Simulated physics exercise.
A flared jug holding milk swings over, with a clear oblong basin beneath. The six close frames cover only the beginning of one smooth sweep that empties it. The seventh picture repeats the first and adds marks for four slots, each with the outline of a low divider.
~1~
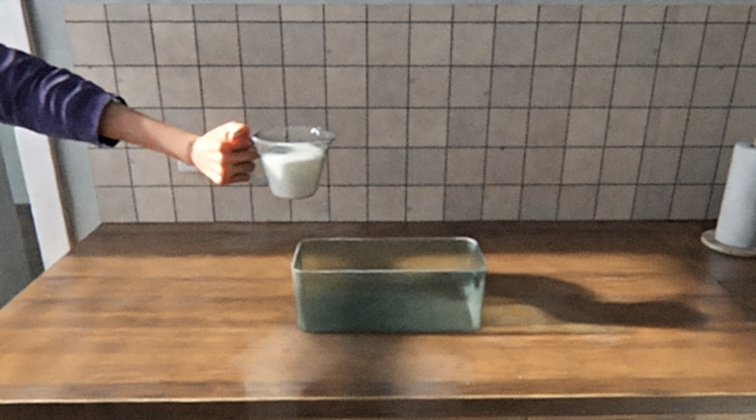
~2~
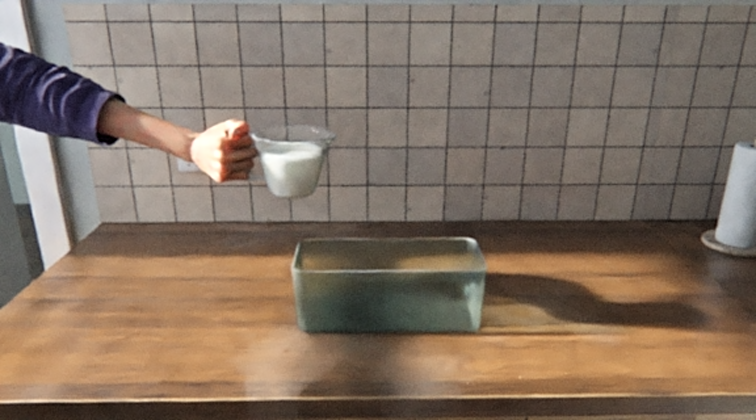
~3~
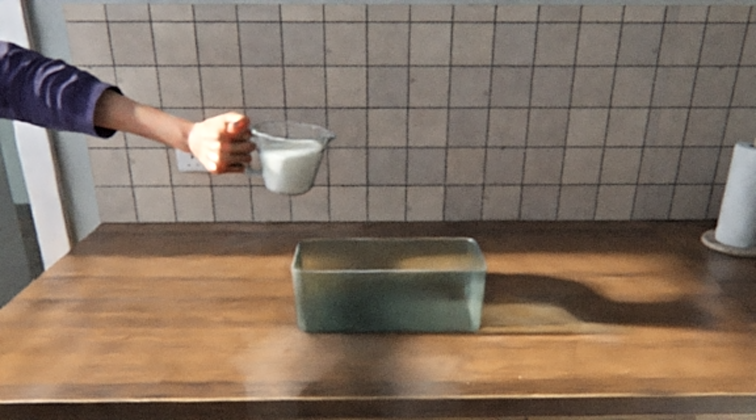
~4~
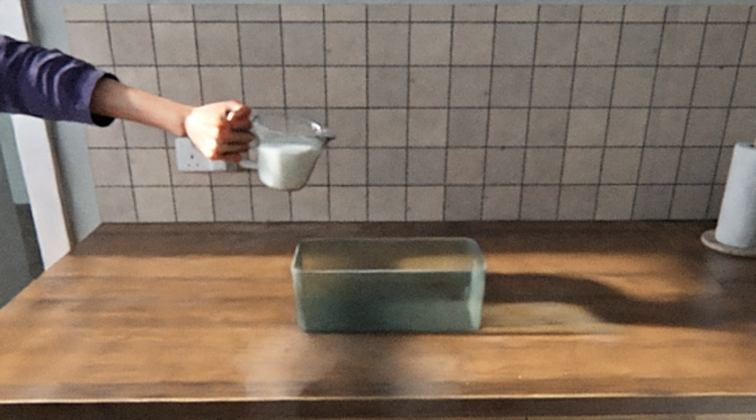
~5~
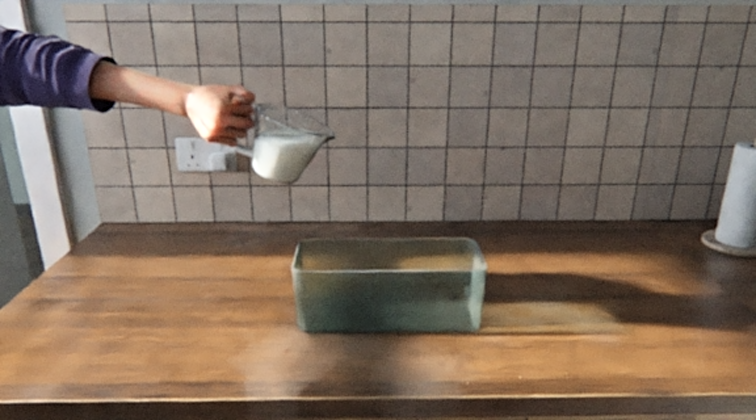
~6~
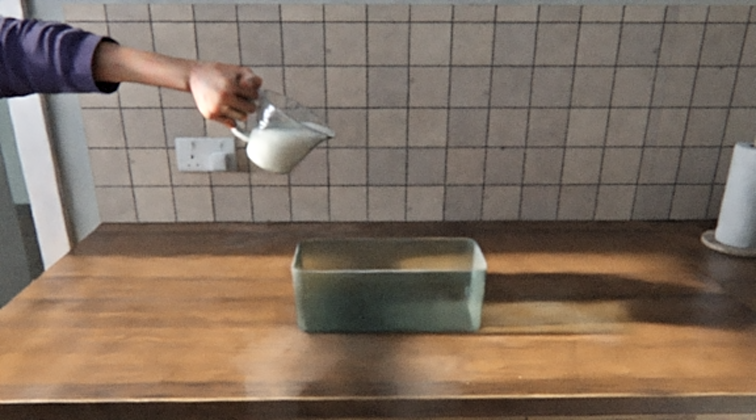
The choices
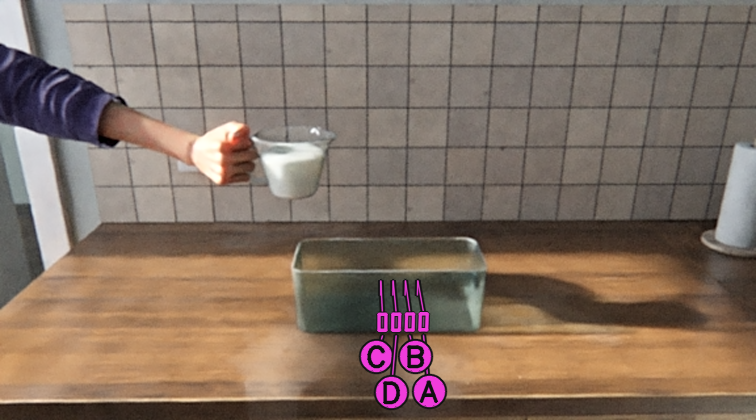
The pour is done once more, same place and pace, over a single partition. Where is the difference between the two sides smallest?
Best: B.
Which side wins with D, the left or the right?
More ends on the right.
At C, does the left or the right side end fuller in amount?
More ends on the right.
On the marked copy, A at (423, 335); B at (409, 335); C at (382, 335); D at (396, 335).
Choosing A, about 83 % ends left of the wall and 10 % right of it; 7 % is lost outside.
Choosing B, about 55 % ends left of the wall and 41 % right of it; 4 % is lost outside.
Choosing C, about 11 % ends left of the wall and 84 % right of it; 5 % is lost outside.
Choosing D, about 18 % ends left of the wall and 78 % right of it; 4 % is lost outside.
